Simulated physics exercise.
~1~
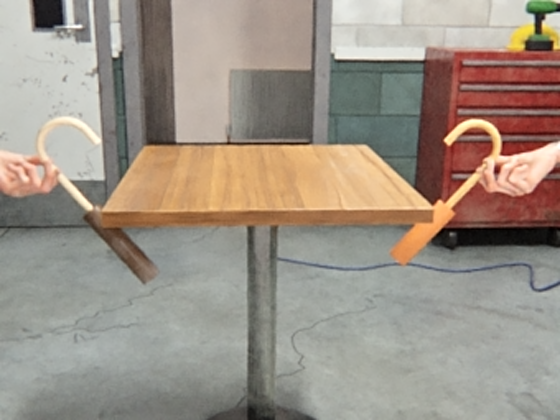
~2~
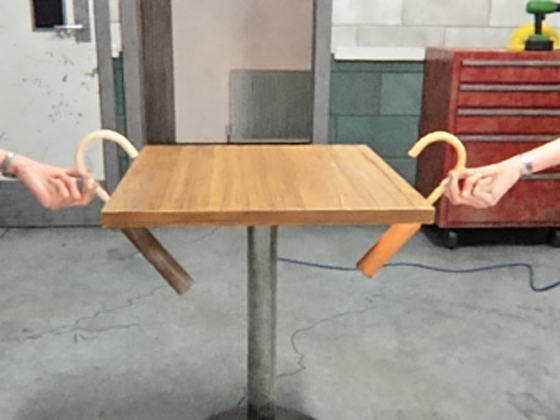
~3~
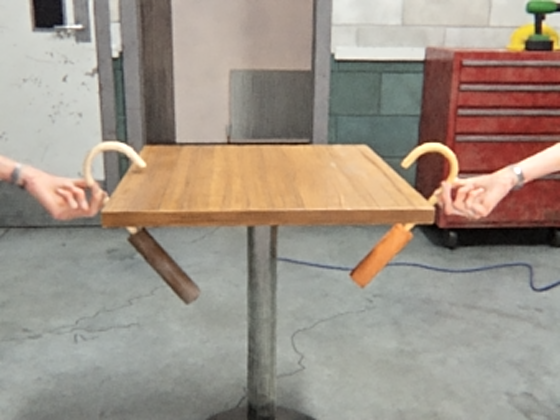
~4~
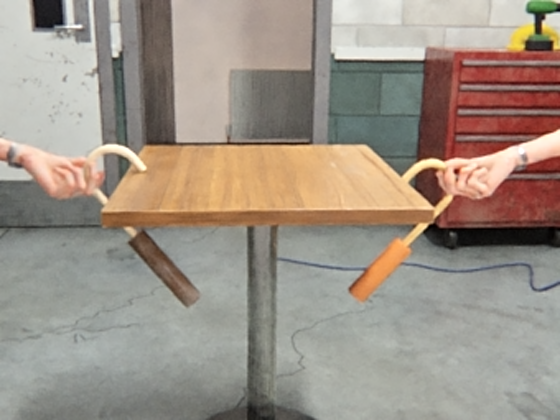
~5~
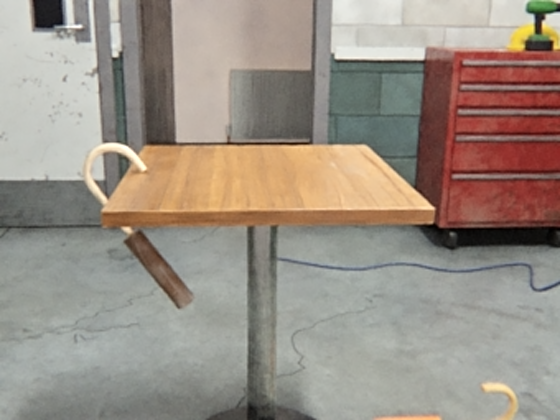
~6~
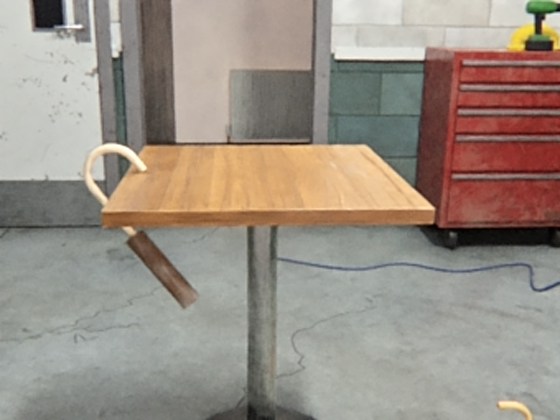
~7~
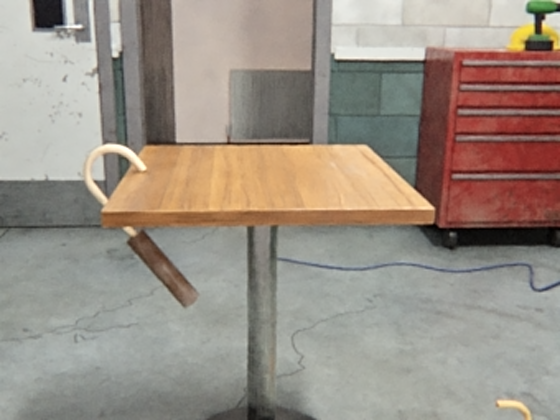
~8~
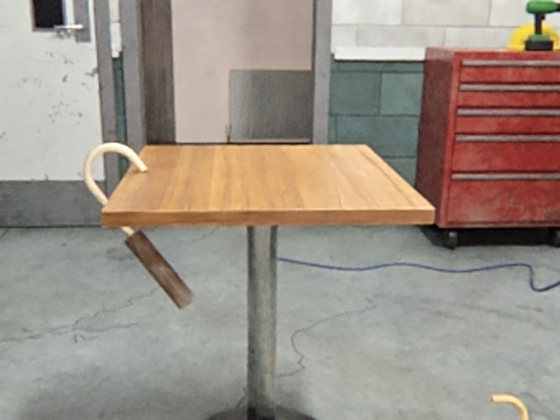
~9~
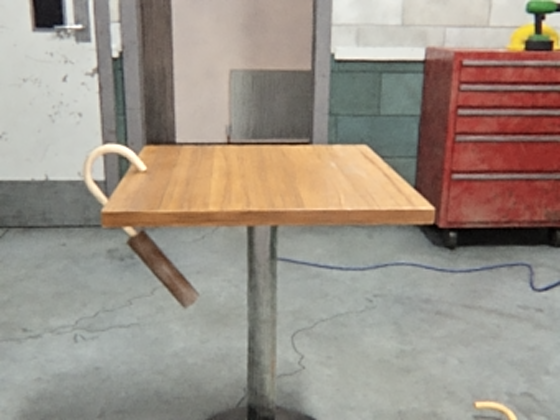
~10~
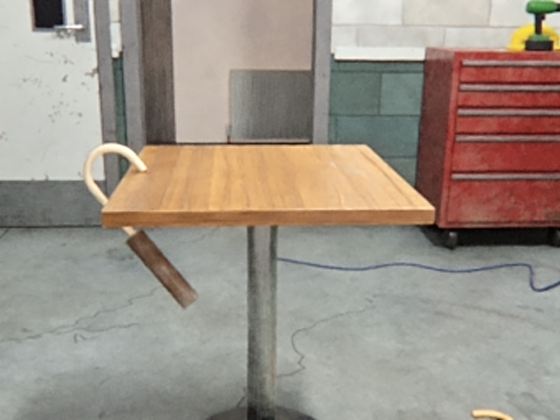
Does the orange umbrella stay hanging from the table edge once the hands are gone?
No, the orange umbrella slips off the right side and drops to the floor. Only the brown umbrella stays hanging from the table.
